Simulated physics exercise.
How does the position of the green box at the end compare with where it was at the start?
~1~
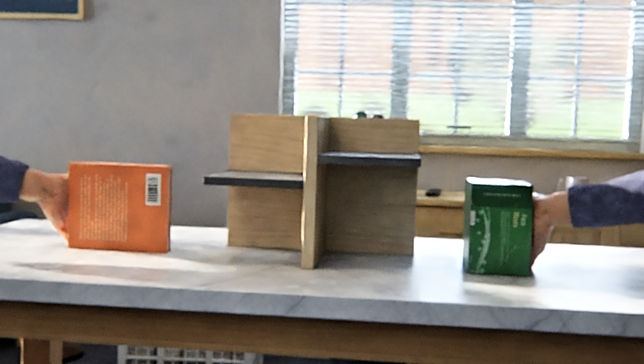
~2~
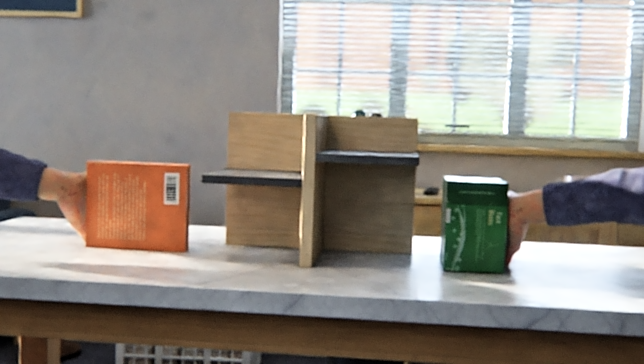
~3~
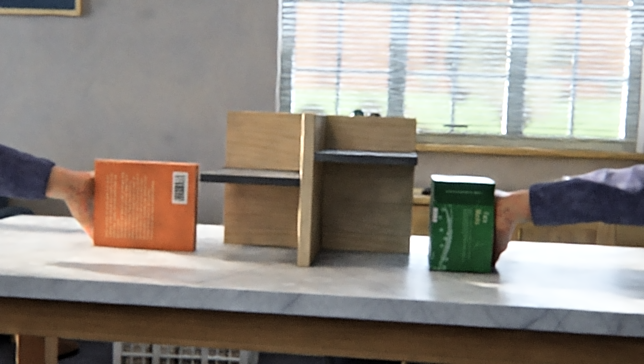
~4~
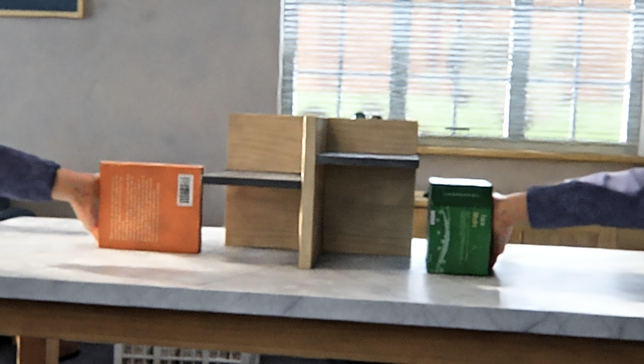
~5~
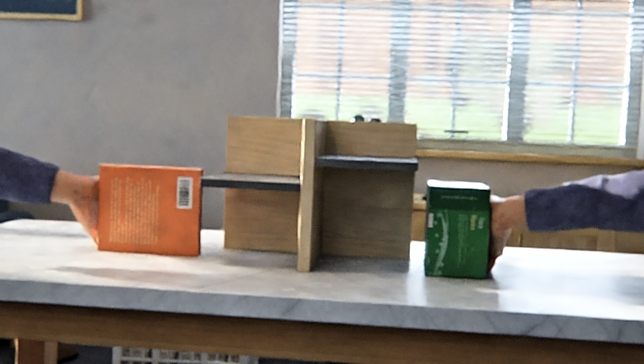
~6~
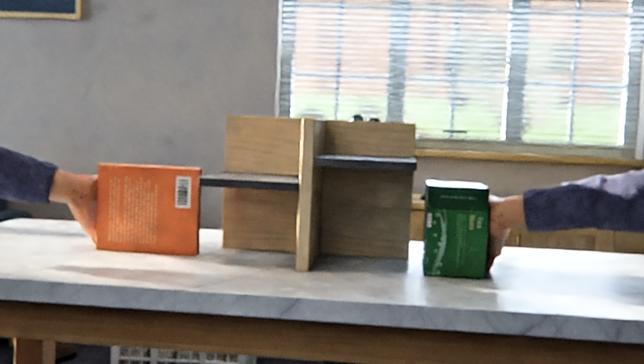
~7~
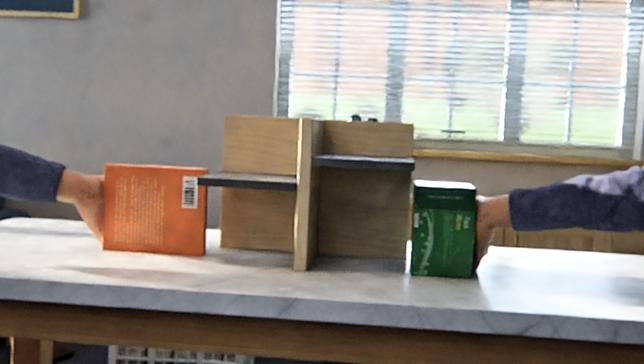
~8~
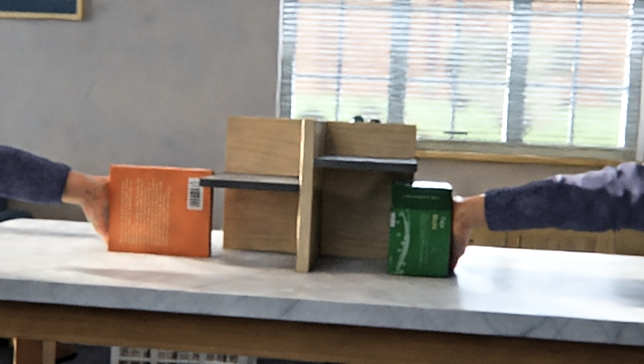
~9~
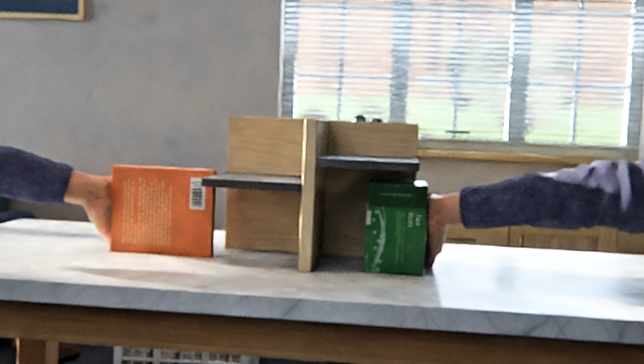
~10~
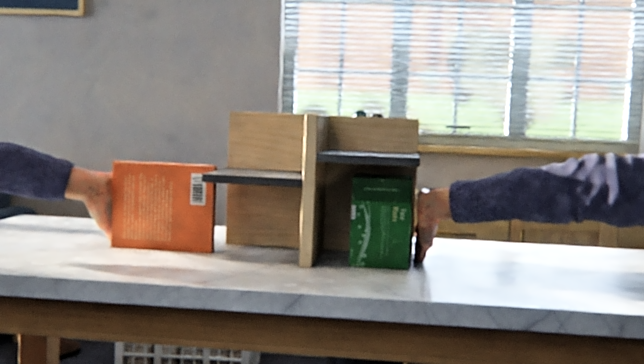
At the start the green box stands out on the table to the right of the shelf unit. By the end it is further left, tucked beneath the unit's right-hand shelf.
Two hands sliding a green box under a unit's right shelf while an orange book stops at the left shelf.
